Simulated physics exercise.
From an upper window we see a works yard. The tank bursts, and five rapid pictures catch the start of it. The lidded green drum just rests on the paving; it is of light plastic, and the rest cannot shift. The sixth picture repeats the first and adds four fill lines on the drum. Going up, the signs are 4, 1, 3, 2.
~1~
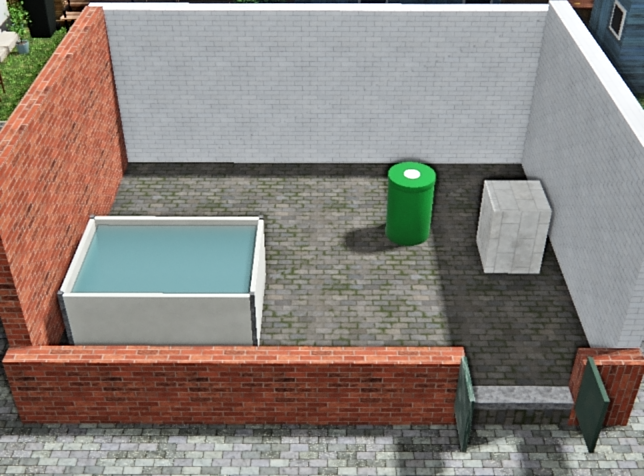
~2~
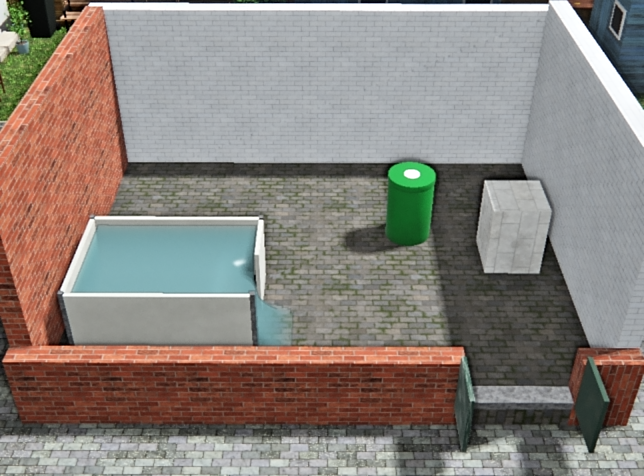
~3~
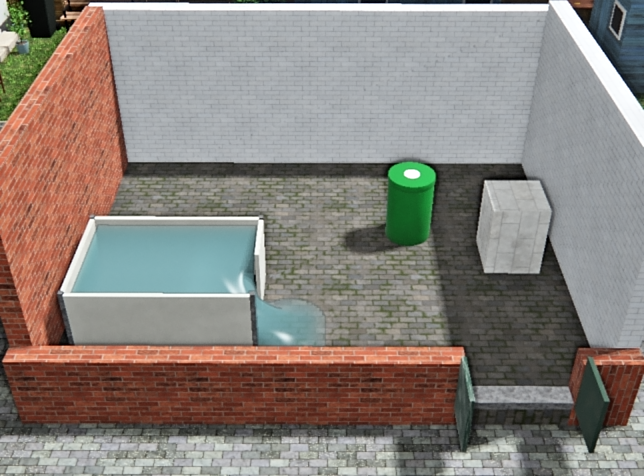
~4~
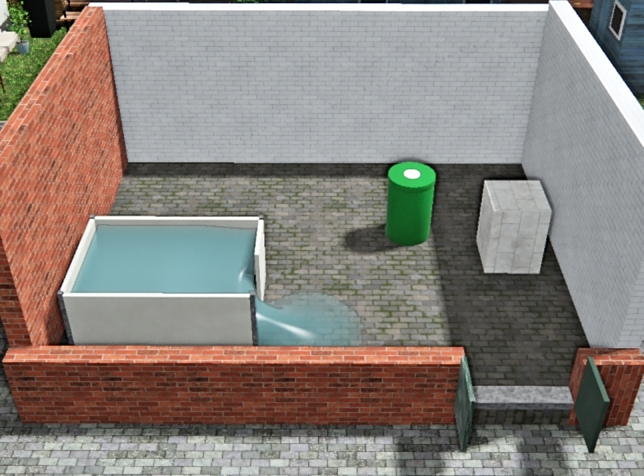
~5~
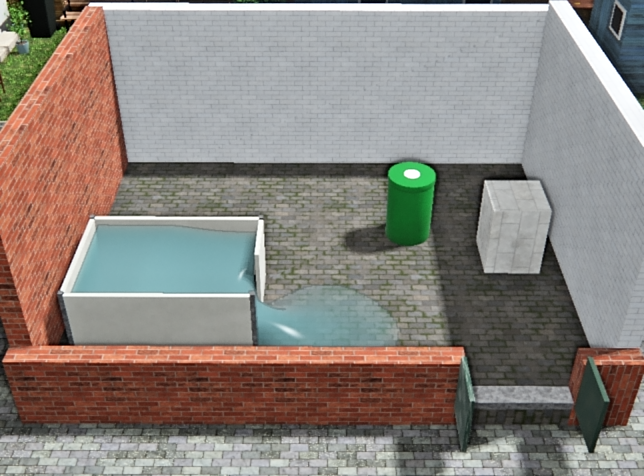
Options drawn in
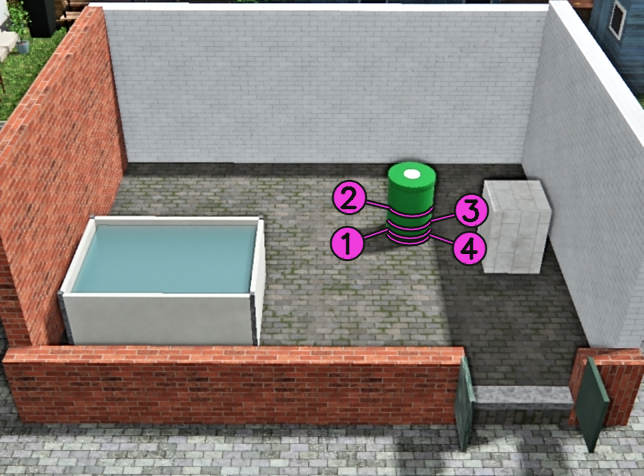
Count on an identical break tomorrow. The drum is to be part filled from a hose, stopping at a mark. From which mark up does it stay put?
1 will do.
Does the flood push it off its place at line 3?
No, not at all.
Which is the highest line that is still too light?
That is line 4.
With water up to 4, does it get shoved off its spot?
Yes, it does.
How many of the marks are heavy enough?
Three of the four.
On the marked copy, 1 at (410, 238); 2 at (412, 216); 3 at (410, 229); 4 at (409, 243); from the bottom up 4, 1, 3, 2.
For line 1, it does not move.
For line 2, it does not move.
For line 3, it does not move.
For line 4, it is pushed about half its own width away.
